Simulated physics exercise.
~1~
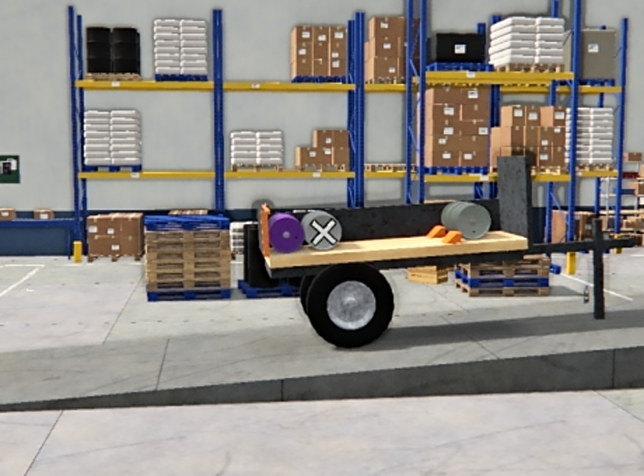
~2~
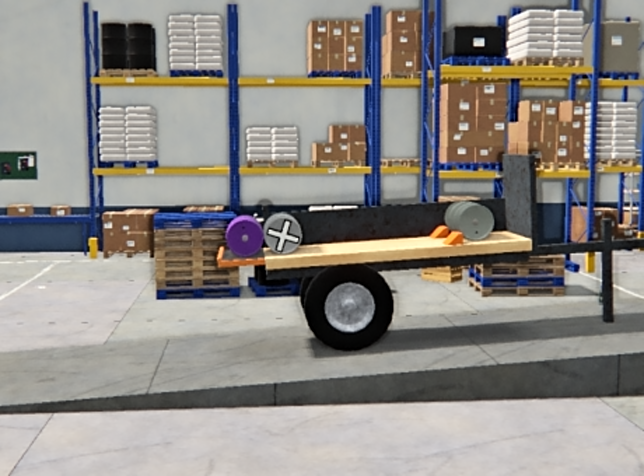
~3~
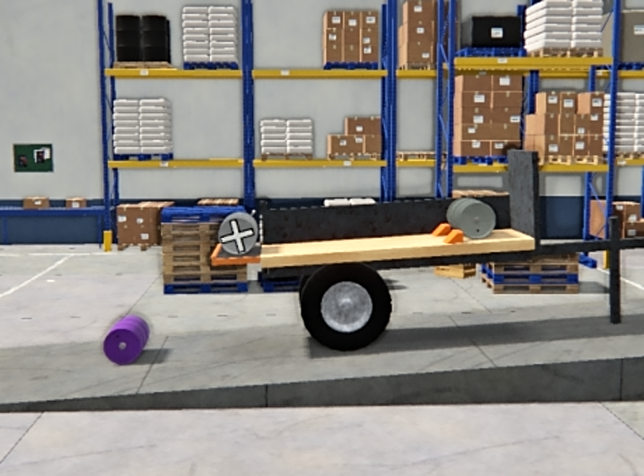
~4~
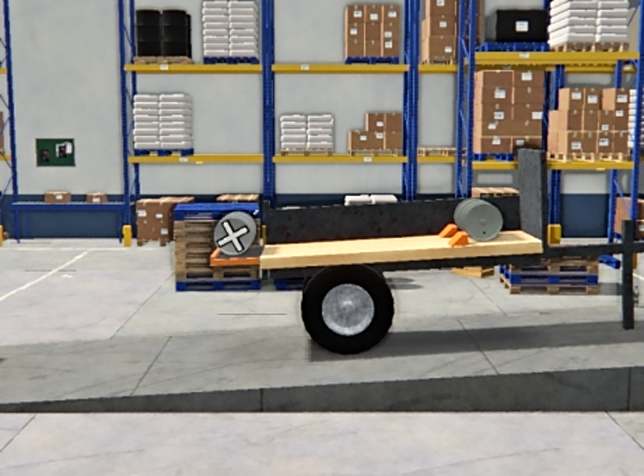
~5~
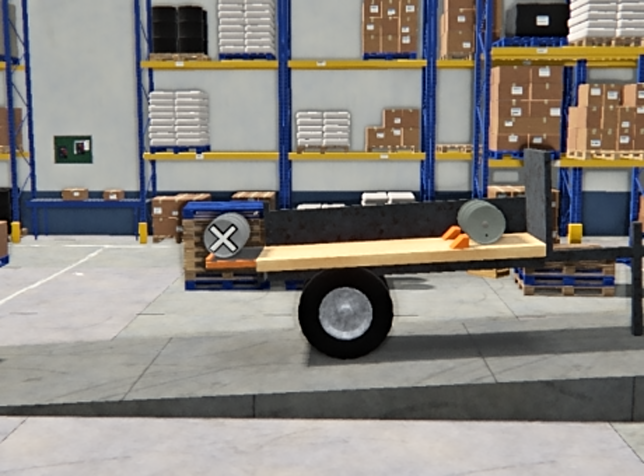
The clip shows a flatbed trailer in a warehouse as its tailgate lowers and a purple keg and a grey one marked with a white cross roll left. The purple keg drops off and leaves view, while the crossed keg ends on the lowered gate and another stays beside an orange chock.
